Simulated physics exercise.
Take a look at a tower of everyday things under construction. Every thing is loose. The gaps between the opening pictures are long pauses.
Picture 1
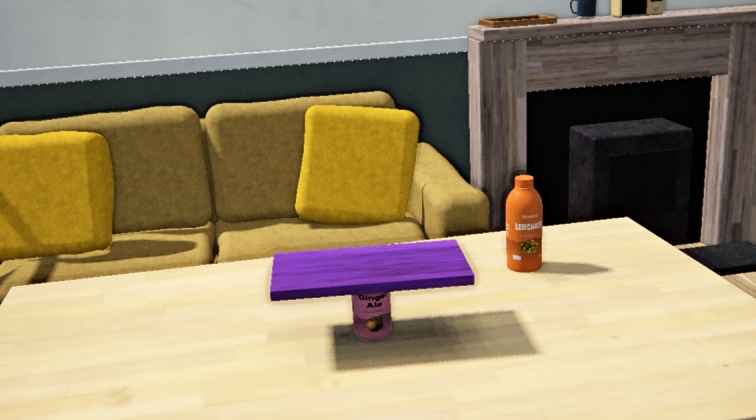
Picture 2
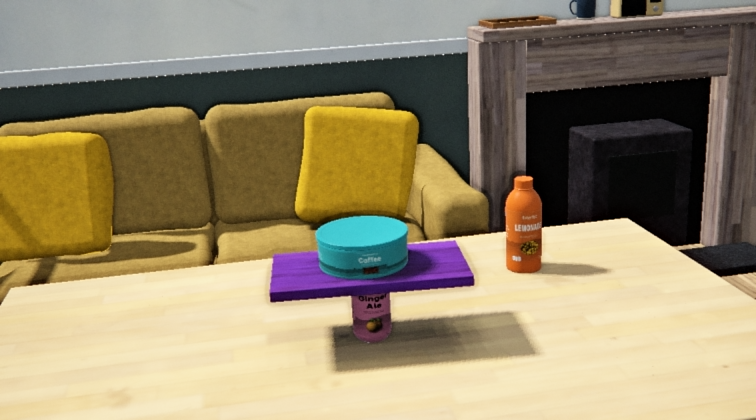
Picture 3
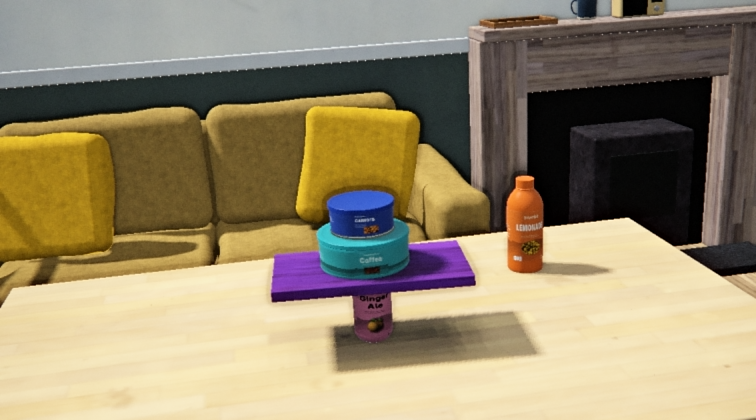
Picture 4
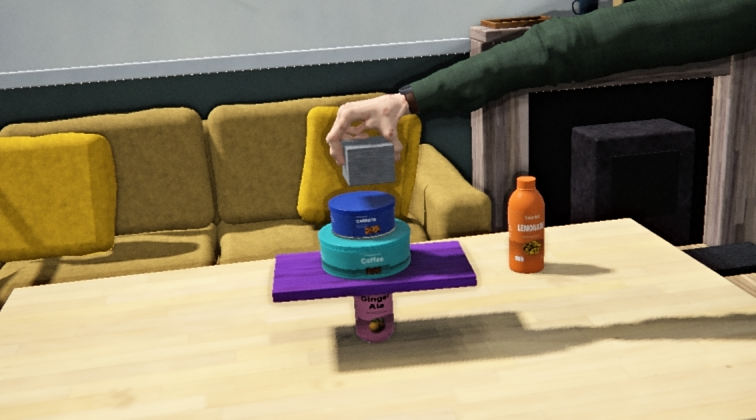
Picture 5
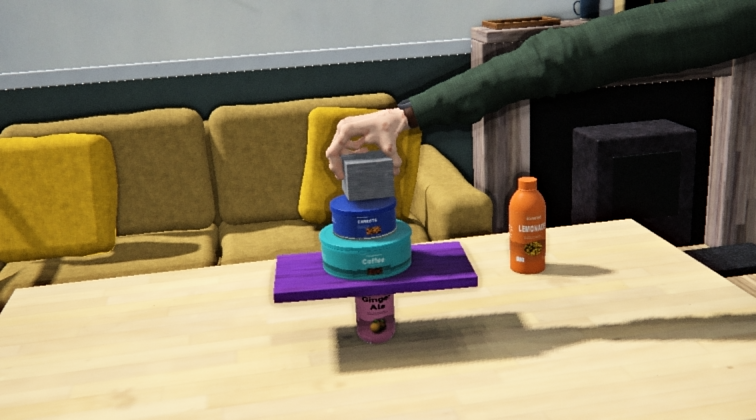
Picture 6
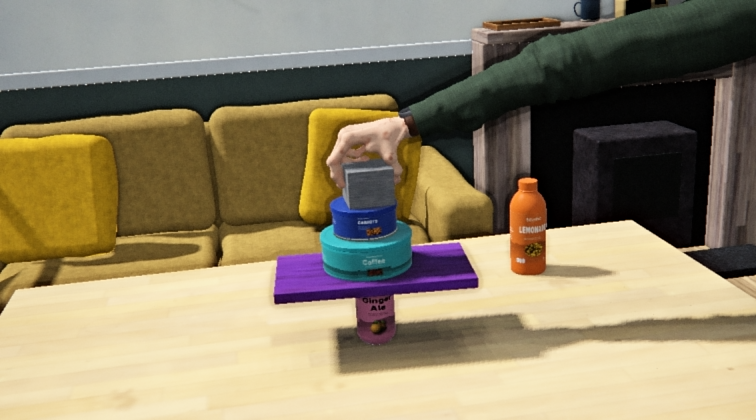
Purple board on a pink can gaining a turquoise tub, then a blue tub, before a hand lowers a grey block on top.
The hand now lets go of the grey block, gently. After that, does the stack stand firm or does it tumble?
It stands firm.
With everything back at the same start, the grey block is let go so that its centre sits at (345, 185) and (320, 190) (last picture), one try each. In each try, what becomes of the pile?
It survives the first time and caves in the second time.
Then, 0.20 s later than the last frame, all is still.
Then, 0.40 s later than the last frame, grey block resting near (368, 185).
When it is over, all 6 as before. End places, in pixels of the last picture, grey block near (368, 185). The pile stays up.
